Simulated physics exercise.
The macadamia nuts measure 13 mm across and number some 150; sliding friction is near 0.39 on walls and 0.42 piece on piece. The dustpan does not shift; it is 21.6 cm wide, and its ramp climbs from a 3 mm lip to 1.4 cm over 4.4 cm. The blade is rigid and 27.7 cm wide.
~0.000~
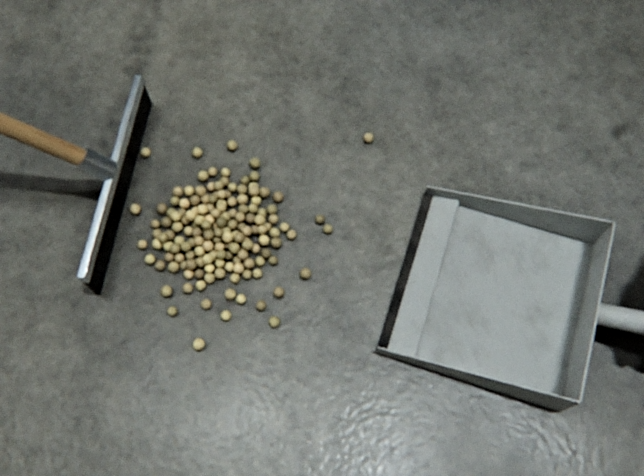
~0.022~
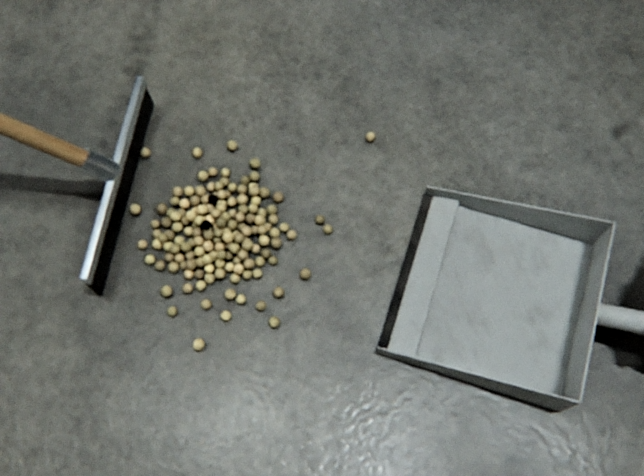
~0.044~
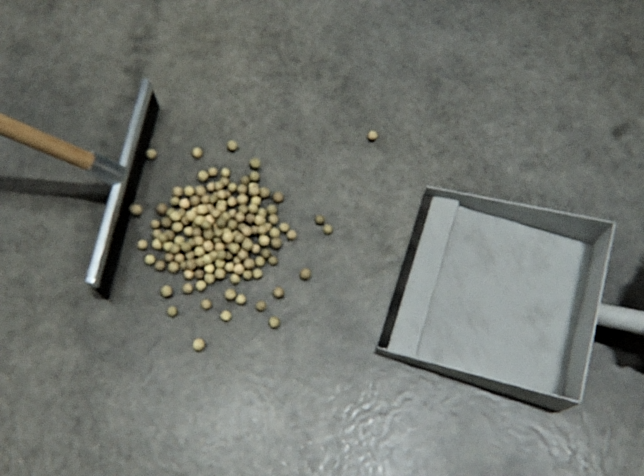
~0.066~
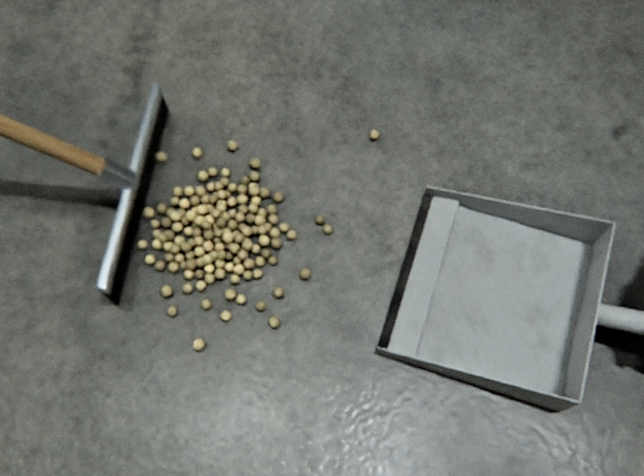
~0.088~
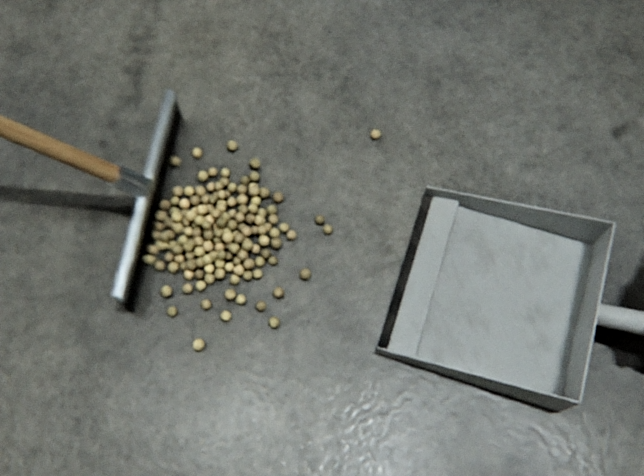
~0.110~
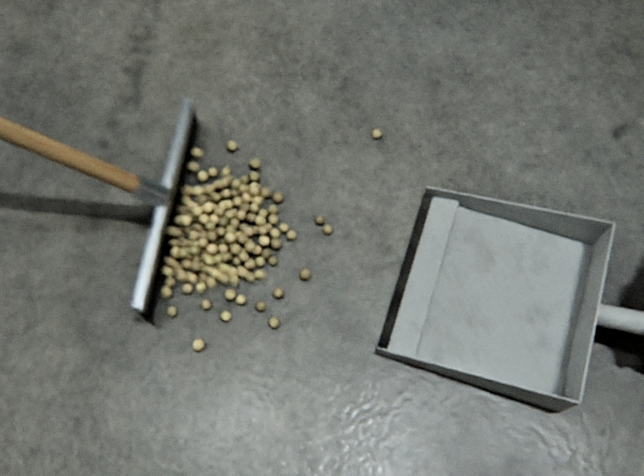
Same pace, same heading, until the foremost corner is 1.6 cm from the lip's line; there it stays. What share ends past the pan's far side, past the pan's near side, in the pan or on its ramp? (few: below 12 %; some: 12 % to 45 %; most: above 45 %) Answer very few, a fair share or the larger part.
Far side a fair share, near side a fair share, pan a fair share.
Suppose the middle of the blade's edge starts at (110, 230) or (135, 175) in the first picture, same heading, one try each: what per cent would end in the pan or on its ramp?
Some 30 and 40 per cent.
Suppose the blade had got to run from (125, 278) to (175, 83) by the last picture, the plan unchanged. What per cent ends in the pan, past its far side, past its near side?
Pan 30, far 25, near 15.
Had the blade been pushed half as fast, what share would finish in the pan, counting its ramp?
Then about 25 per cent.
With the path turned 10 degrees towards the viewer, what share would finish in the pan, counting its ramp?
In that case some 25 per cent.
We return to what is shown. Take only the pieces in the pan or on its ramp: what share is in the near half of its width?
About 50 per cent.
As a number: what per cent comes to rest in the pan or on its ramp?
Some 35 per cent.
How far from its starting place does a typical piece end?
Some 30 cm.
After 0.22 s, middle of the blade 16 cm from the lip; 0 % over the lip, far side 5 %, near side 15 %.
After 0.30 s, middle of the blade 7 cm from the lip; 5 % over the lip, far side 10 %, near side 20 %.
After 0.51 s, middle of the blade 4 cm from the lip; 40 % over the lip, far side 20 %, near side 20 %.
At rest (2.0 s), far side 20 %, near side 20 %, pan 35 %, in front of the lip or behind the blade 30 %.
